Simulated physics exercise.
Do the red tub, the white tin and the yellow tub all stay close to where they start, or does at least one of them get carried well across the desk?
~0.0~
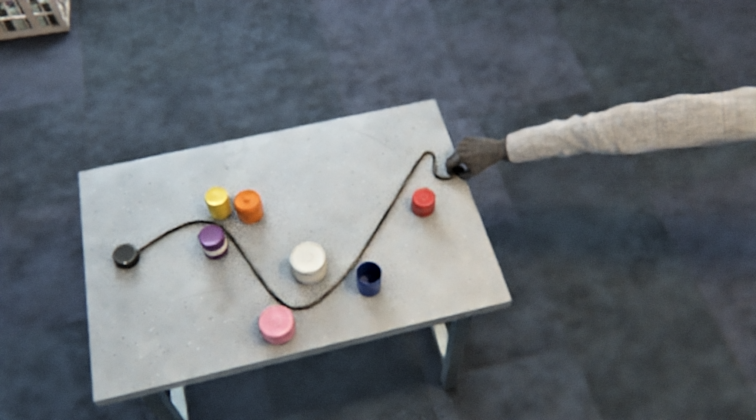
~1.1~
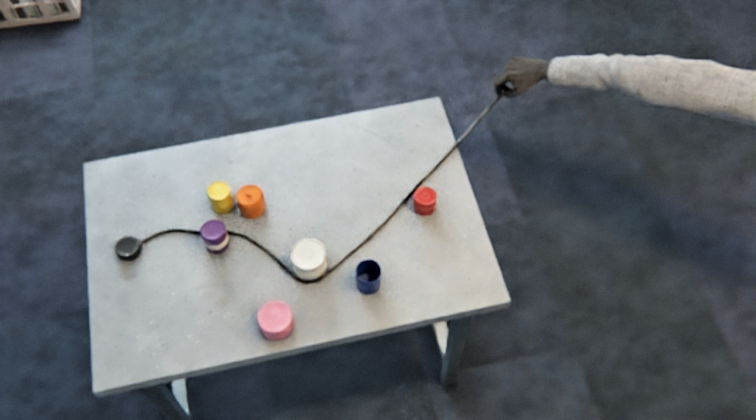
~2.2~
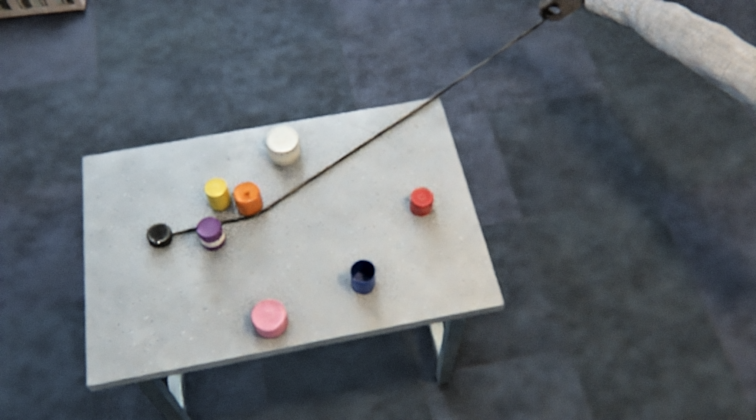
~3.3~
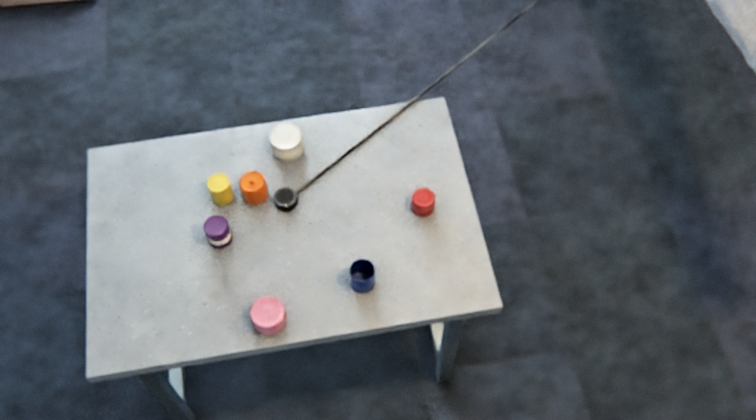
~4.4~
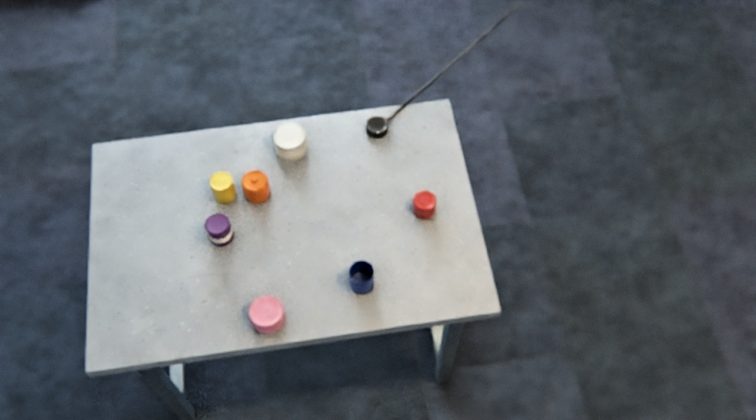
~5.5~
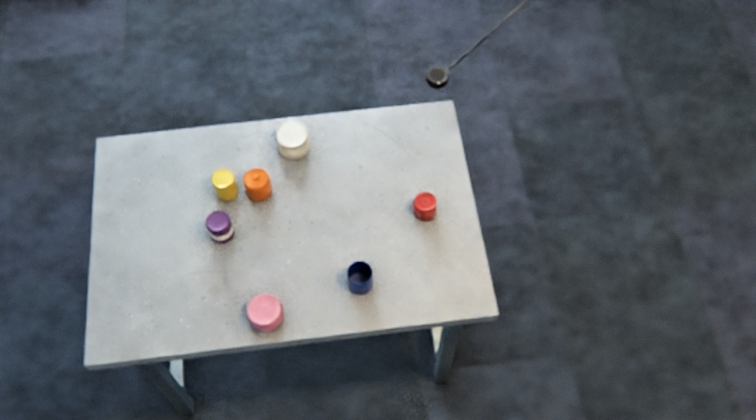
One of them is carried well away, as the white tin is swept up near the far edge. The red tub stays almost where it was and the yellow tub barely shifts.
